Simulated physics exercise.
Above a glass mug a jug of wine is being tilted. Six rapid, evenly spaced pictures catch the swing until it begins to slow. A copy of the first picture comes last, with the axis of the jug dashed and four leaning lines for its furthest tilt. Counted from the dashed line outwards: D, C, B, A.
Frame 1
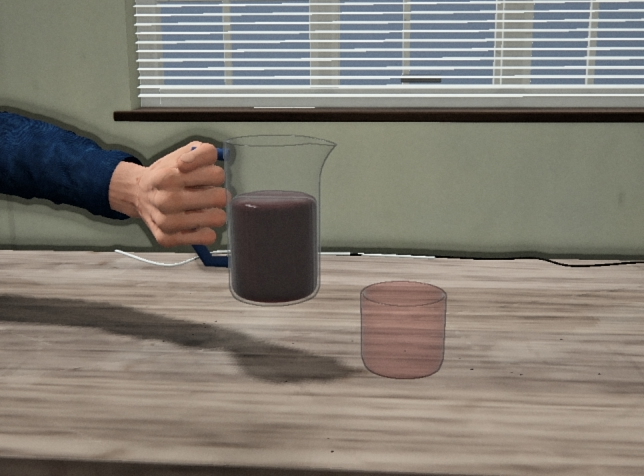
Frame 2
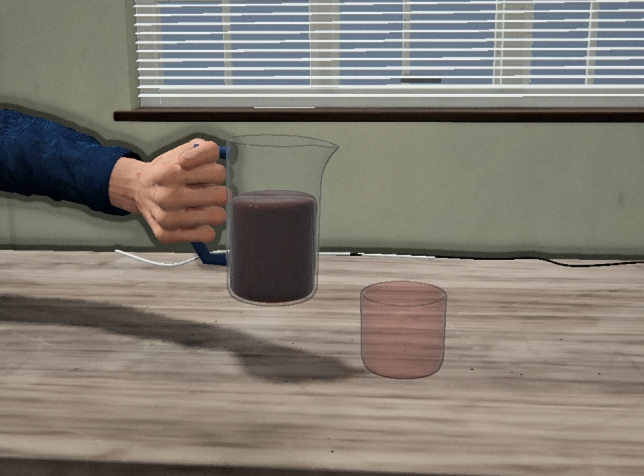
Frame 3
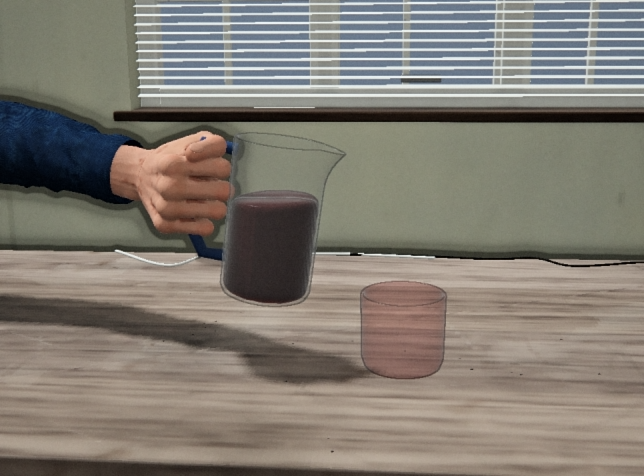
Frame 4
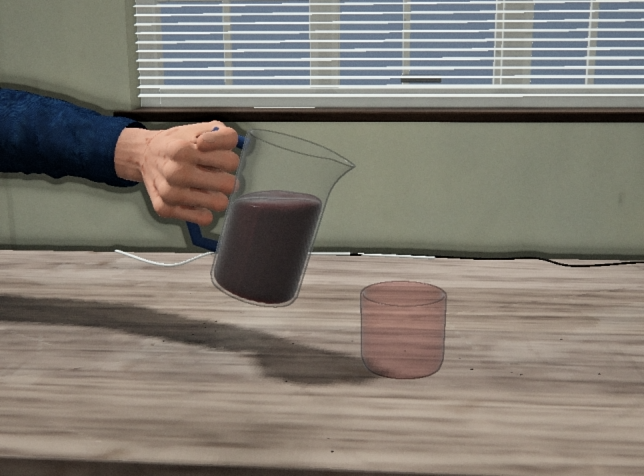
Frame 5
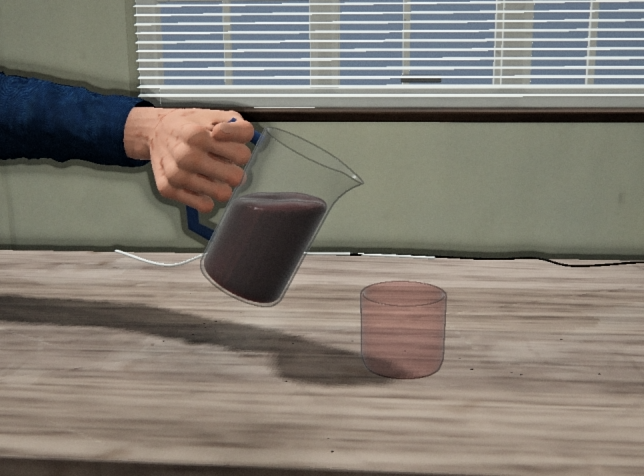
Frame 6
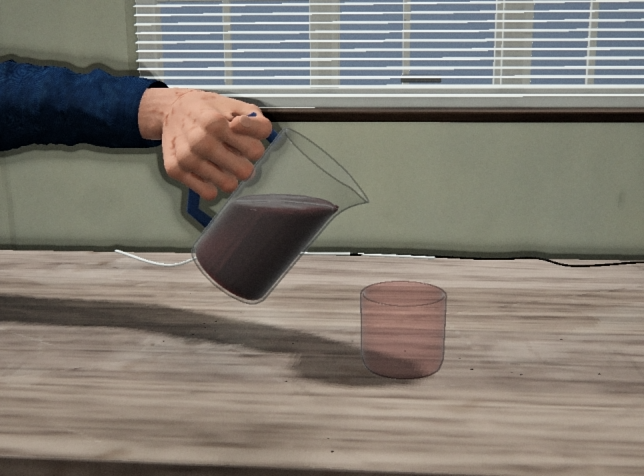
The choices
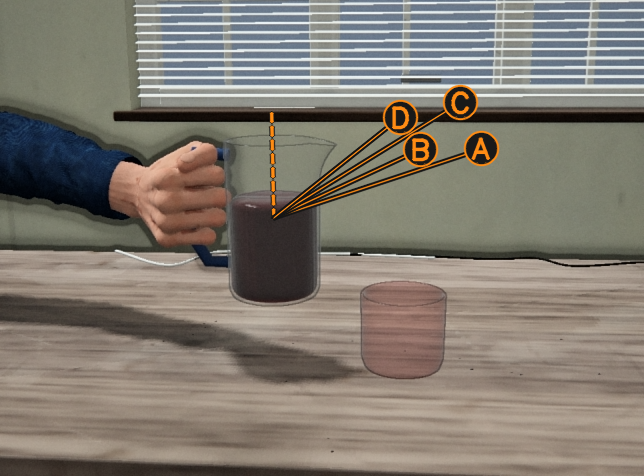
On a wooden table in front of a window with blinds, a hand in a blue sleeve holds a glass jug of dark liquid upright beside a reddish glass, then steadily tilts the jug to the right, its lip lowering.
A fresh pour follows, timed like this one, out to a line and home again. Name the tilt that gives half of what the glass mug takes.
A works best here.
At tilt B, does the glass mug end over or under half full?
Under half.
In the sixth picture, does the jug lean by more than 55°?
No.
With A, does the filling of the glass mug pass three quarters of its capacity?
No, it does not.
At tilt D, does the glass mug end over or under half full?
Under half.
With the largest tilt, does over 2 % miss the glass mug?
No.
On the marked copy, A at (465, 154); B at (404, 156); C at (445, 111); D at (387, 127).
With A, the glass mug ends with about 48 % of what it can hold.
With B, the glass mug ends with about 27 % of what it can hold.
With C, the glass mug ends with about 12 % of what it can hold.
With D, the glass mug ends with about 4 % of what it can hold.
